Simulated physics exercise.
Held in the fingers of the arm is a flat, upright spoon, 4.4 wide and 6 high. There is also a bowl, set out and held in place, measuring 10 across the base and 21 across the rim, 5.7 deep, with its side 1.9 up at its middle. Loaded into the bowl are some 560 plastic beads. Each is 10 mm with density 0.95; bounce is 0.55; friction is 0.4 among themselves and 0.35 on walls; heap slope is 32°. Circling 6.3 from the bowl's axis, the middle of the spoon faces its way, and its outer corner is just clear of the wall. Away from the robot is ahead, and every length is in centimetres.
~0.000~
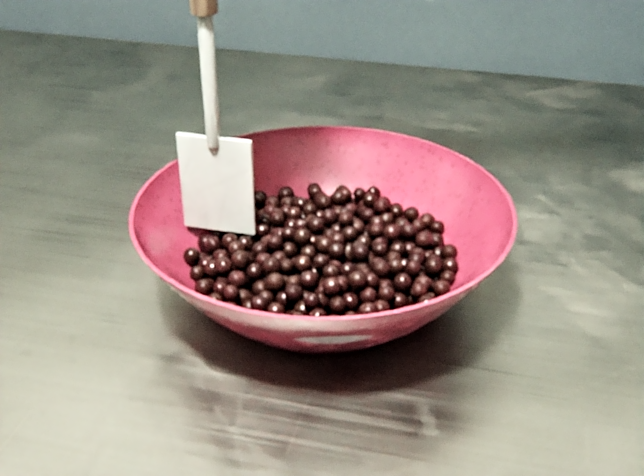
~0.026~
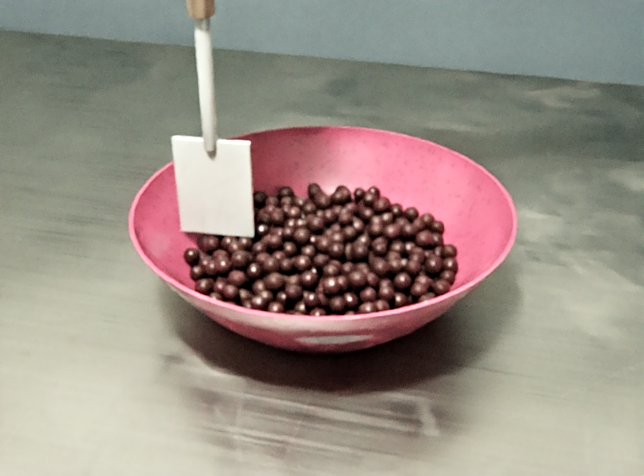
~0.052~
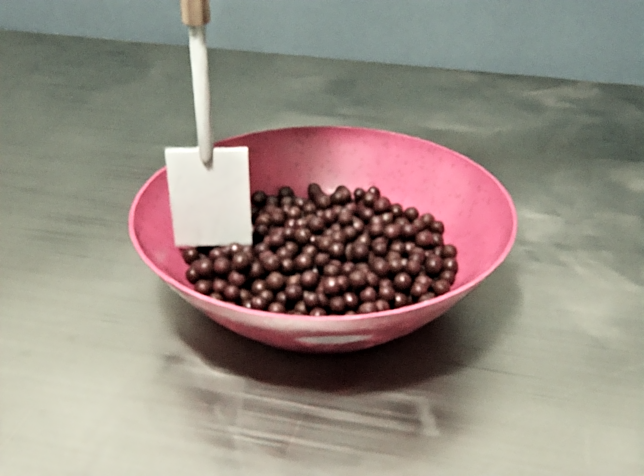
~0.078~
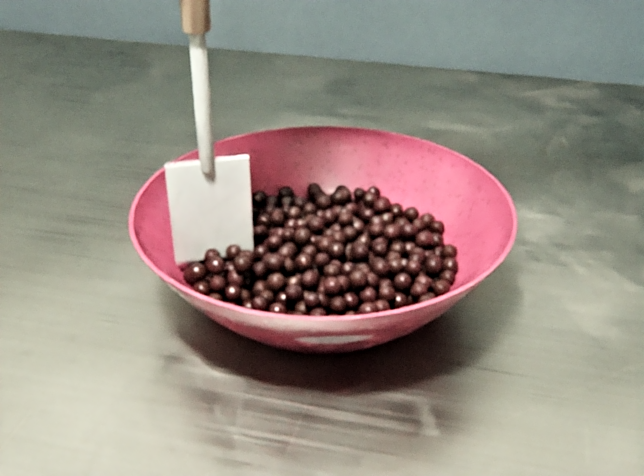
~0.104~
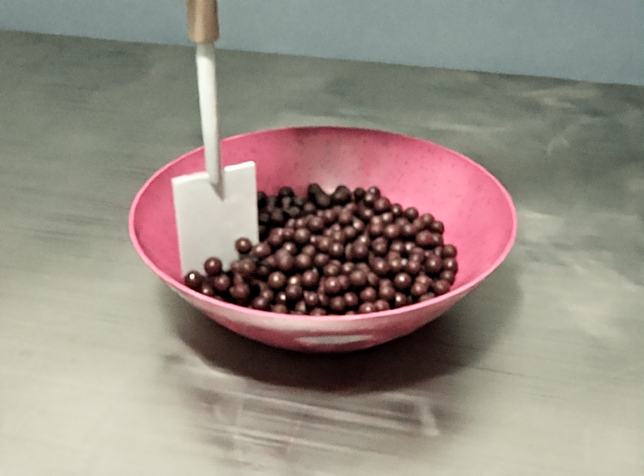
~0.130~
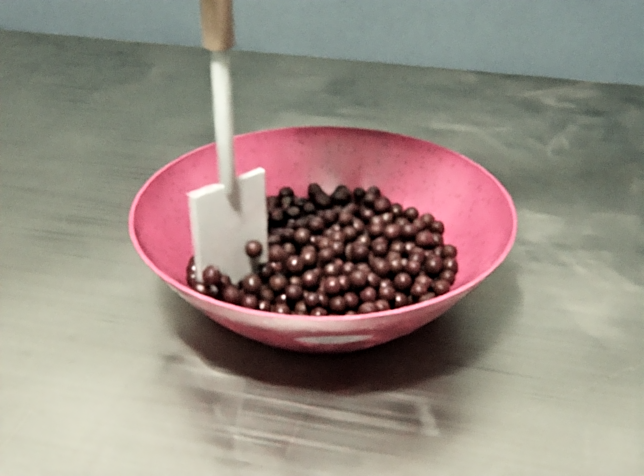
A wide pink bowl filled with small, shiny dark-brown balls sits on a smeared grey-green surface, seen from slightly above, with a plain blue-grey strip behind. A flat white square paddle on a thin pale shaft with a tan upper end stands upright at the bowl's left side. It edges left and nearer, then curves back rightward, sinking partly behind the balls and nudging a few, while the bowl and camera stay still.
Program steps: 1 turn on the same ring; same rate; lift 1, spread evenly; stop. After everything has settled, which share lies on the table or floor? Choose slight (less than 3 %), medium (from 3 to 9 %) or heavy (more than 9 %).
The share is slight.
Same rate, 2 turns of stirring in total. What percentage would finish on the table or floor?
Roughly 0 per cent would end up there.
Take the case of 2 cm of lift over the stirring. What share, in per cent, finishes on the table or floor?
0 per cent, roughly.
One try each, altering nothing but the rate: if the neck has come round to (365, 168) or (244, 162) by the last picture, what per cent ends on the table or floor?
Roughly 5 and 5 percent, in that order.
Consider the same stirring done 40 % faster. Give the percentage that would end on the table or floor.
Then roughly 5 per cent.
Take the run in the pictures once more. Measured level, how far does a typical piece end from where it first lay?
About 0 centimetres.
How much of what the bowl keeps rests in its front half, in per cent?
Near 45 per cent of what stays in the bowl.
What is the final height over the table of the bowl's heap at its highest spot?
About 4.5 centimetres.
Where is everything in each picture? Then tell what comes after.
The first frame shows spoon neck at (212, 112), 0° round; upper third of the load around (324, 250), from x 190 to 450, top at y 190; 557 in the bowl.
The second frame shows spoon neck at (209, 115), 4° round; upper third of the load around (324, 250), from x 190 to 450, top at y 190.
The third frame shows spoon neck at (204, 124), 16° round; upper third of the load around (321, 250), from x 190 to 450, top at y 190.
The fourth frame shows spoon neck at (205, 135), 29° round; upper third of the load around (321, 251), from x 190 to 450, top at y 190.
The fifth frame shows spoon neck at (212, 145), 42° round; upper third of the load around (321, 251), from x 190 to 450, top at y 190.
The sixth frame shows spoon neck at (226, 155), 55° round; upper third of the load around (324, 250), from x 195 to 450, top at y 190; 557 in the bowl.
After 0.36 s, 173° round, highest piece 7 above the table; 555 in the bowl, 1 on the table or floor, 1 in flight or on the tool.
After 0.60 s, 291° round, highest piece 6 above the table; 552 in the bowl, 5 on the table or floor.
After 0.91 s, 0° round, highest piece 4 above the table; 552 in the bowl, 5 on the table or floor.
After 1.61 s, 0° round, highest piece 4 above the table; 552 in the bowl, 5 on the table or floor.
At rest, 552 in the bowl, 5 on the table or floor. That is 1 % on the table or floor.
